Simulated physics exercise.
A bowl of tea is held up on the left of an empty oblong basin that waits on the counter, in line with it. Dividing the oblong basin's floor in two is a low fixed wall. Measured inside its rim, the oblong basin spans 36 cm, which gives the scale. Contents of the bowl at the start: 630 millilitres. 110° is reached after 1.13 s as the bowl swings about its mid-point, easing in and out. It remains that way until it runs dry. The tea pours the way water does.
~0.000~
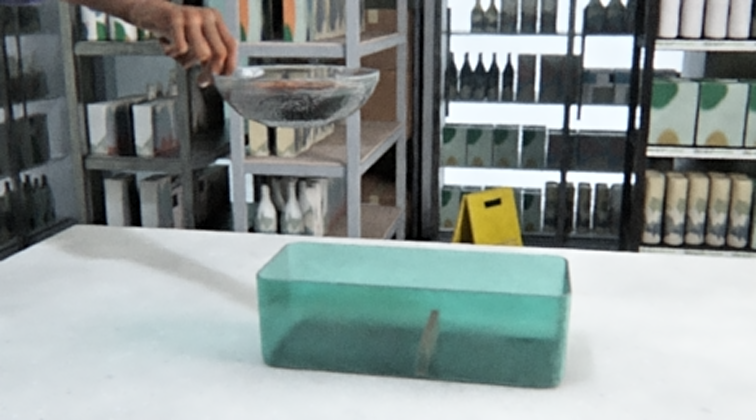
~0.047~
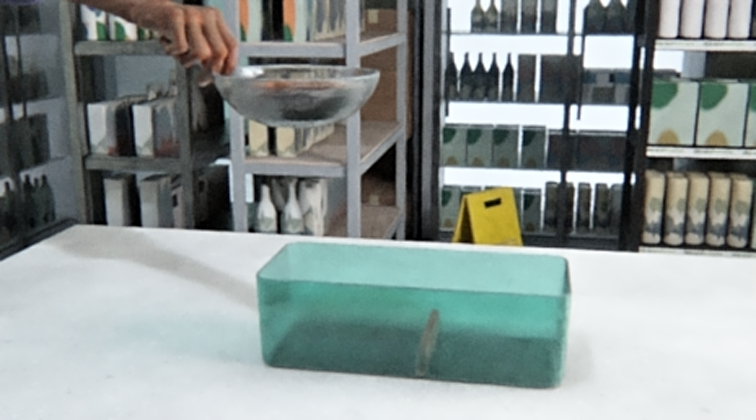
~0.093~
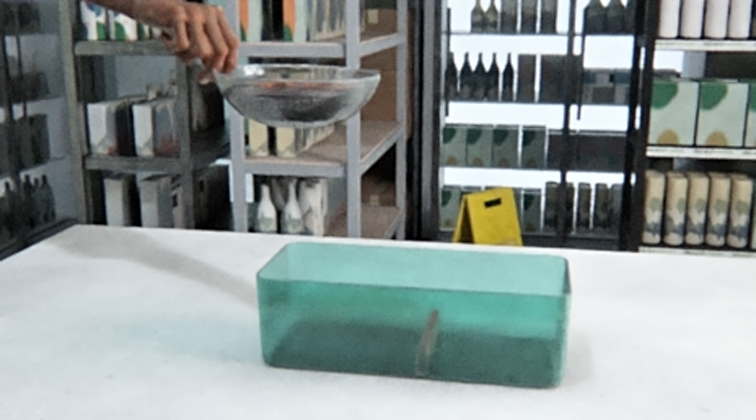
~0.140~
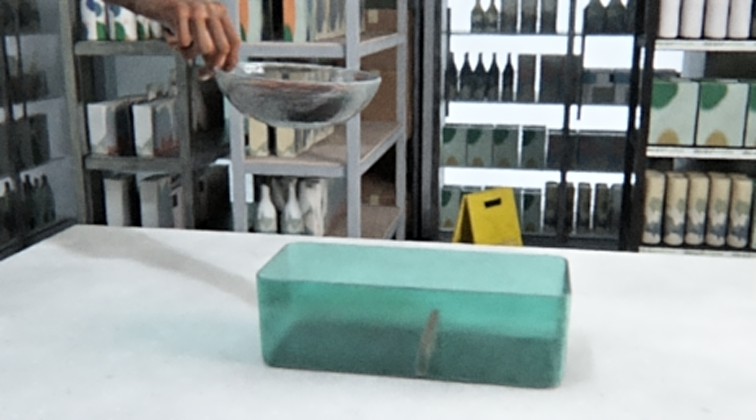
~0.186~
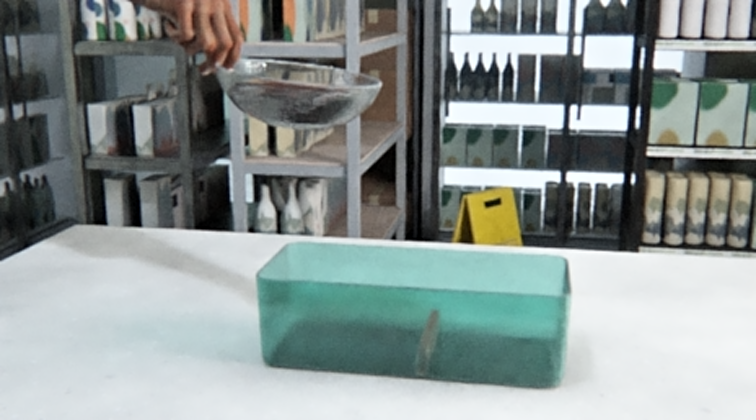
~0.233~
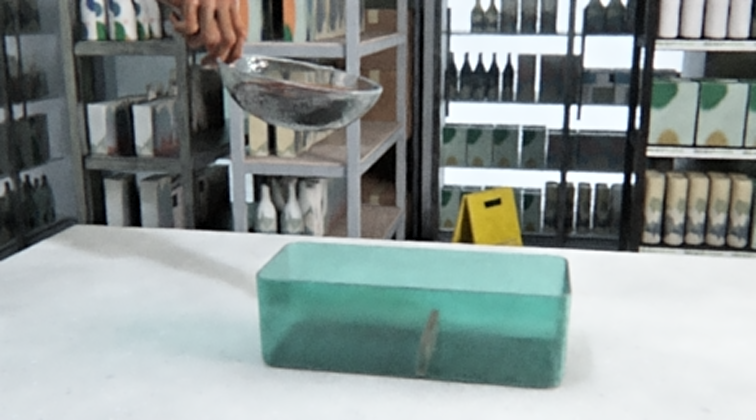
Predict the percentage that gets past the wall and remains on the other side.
The other side holds about 49 % in the end.
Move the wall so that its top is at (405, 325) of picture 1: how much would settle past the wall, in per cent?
Then roughly 70 per cent would end up there.
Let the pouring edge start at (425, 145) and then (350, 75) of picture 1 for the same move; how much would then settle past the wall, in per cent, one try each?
I'd say 70 percent on the first go, 20 percent on the next.
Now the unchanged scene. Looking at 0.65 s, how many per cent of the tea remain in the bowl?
Around 20 percent.
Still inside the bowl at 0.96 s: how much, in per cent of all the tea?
Roughly 0 percent remains.
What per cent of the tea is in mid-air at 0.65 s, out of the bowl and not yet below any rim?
Around 56 in a hundred.
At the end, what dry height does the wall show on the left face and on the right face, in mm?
I'd say some 16 mm on the left and some 14 mm on the right.
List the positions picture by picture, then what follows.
Tilt 0°; pouring edge (377, 76); surface from (230, 89) to (369, 91); the oblong basin's rim runs from (272, 260) to (569, 277); the wall's top is at (429, 331), in the first frame.
Tilt 0°; pouring edge (377, 76); surface from (230, 89) to (370, 91), in the second frame.
Tilt 2°; pouring edge (377, 78); surface from (230, 88) to (370, 93), in the third frame.
Tilt 4°; pouring edge (378, 82); surface from (231, 86) to (370, 95), in the fourth frame.
Tilt 7°; pouring edge (379, 86); surface from (233, 85) to (372, 96), in the fifth frame.
Tilt 11°; pouring edge (379, 92); surface from (236, 84) to (374, 97), in the sixth frame.
Then, 0.65 s in, the tilt is 68° and 20 per cent is still to pour, 7 is left of the wall and 16 right of it.
Then, 0.96 s in, the tilt is 104° and 0 per cent is still to pour, 49 is left of the wall and 48 right of it.
Then, 1.28 s in, the tilt is 110° and 0 per cent is still to pour, 50 is left of the wall and 48 right of it.
Then, 1.63 s in, the tilt is 110° and 0 per cent is still to pour, 50 is left of the wall and 49 right of it.
Finally, 50 per cent lies left of the wall, 49 right of it and 1 outside.
